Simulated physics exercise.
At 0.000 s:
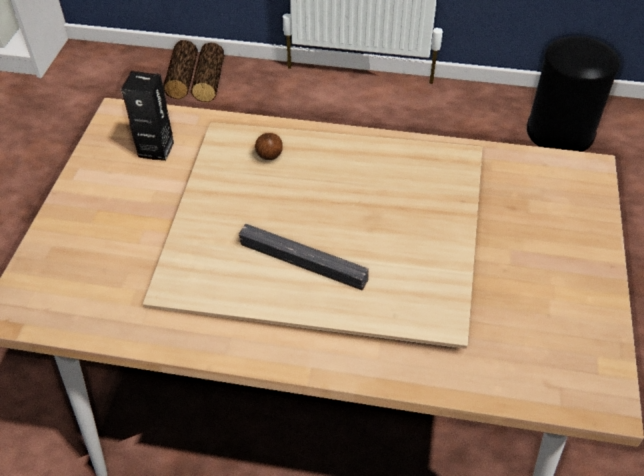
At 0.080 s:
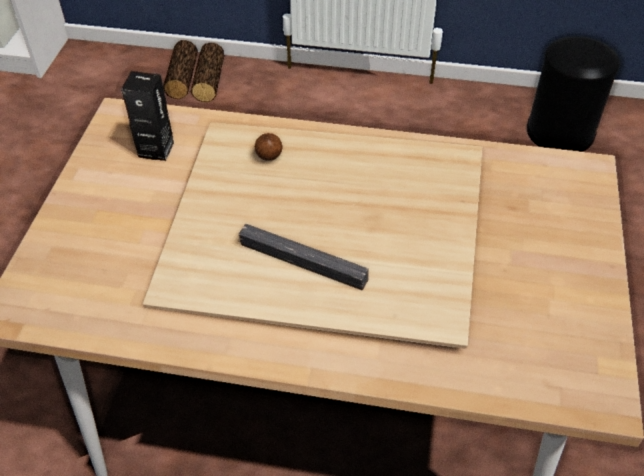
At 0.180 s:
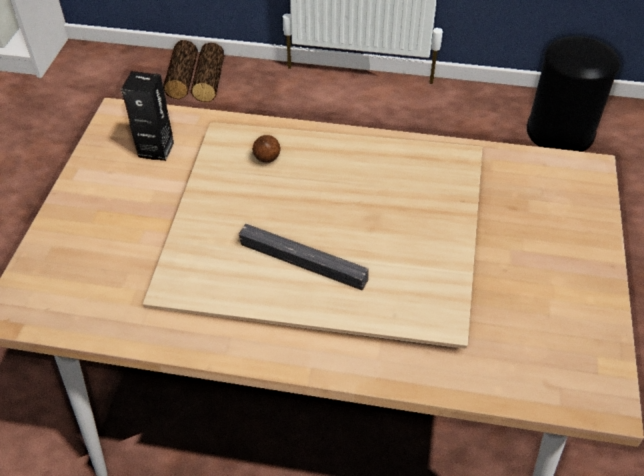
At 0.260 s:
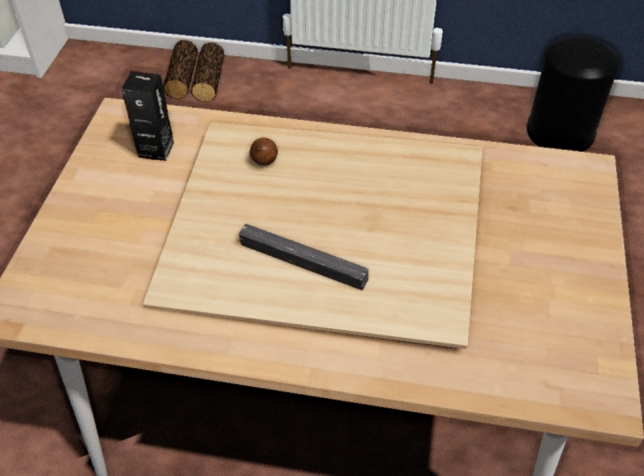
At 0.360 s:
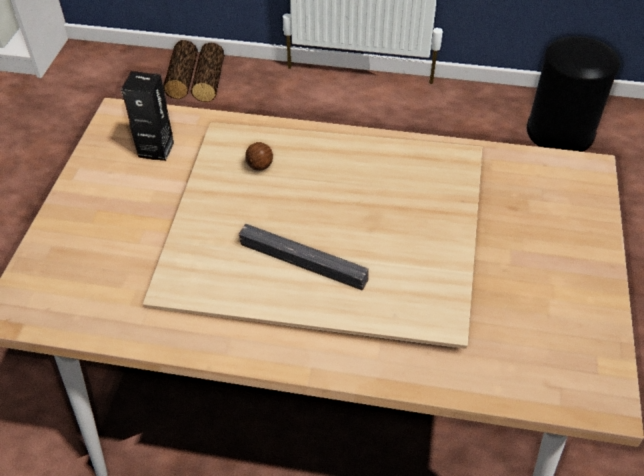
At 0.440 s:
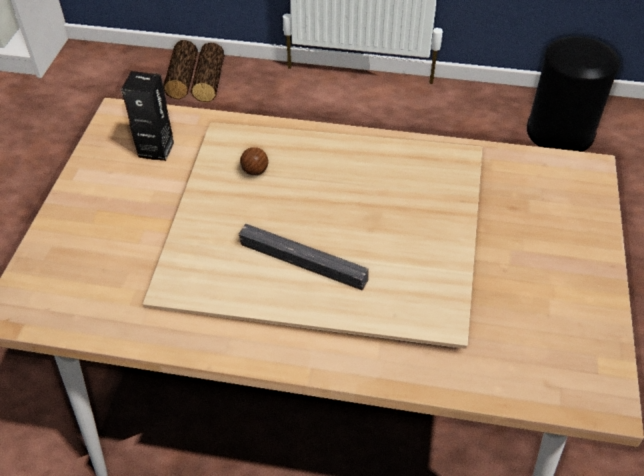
A small brown ball rolls slowly a short way toward the camera and slightly left across a pale wooden board on a table, while a dark bar on the board and a black carton beside it stay still.
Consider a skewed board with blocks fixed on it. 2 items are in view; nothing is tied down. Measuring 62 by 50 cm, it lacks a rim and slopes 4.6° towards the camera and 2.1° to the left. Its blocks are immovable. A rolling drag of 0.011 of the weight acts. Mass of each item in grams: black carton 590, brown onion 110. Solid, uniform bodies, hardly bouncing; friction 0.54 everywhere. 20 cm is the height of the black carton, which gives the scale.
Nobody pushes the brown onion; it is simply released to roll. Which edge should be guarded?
It ends at the left border.
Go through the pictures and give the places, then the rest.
In the first picture, 41 cm of board to the near edge; brown onion (269, 146); black carton (149, 117).
In the second picture, 41 cm of board to the near edge; brown onion (268, 147); black carton (149, 117).
In the third picture, 40 cm of board to the near edge; brown onion (266, 149); black carton (149, 117).
In the fourth picture, 40 cm of board to the near edge; brown onion (264, 152); black carton (149, 117).
In the fifth picture, 38 cm of board to the near edge; brown onion (259, 157); black carton (149, 117).
In the sixth picture, 36 cm of board to the near edge; brown onion (254, 162); black carton (149, 117).
After 0.84 s, 24 cm of board to the near edge; brown onion near (213, 204).
After 1.24 s, it has gone over the left edge; brown onion near (139, 281).
After 1.54 s, it has gone over the left edge; brown onion near (58, 361).
By the end (1.6 s), it has gone over the left edge; black carton in place, give or take 8 cm.
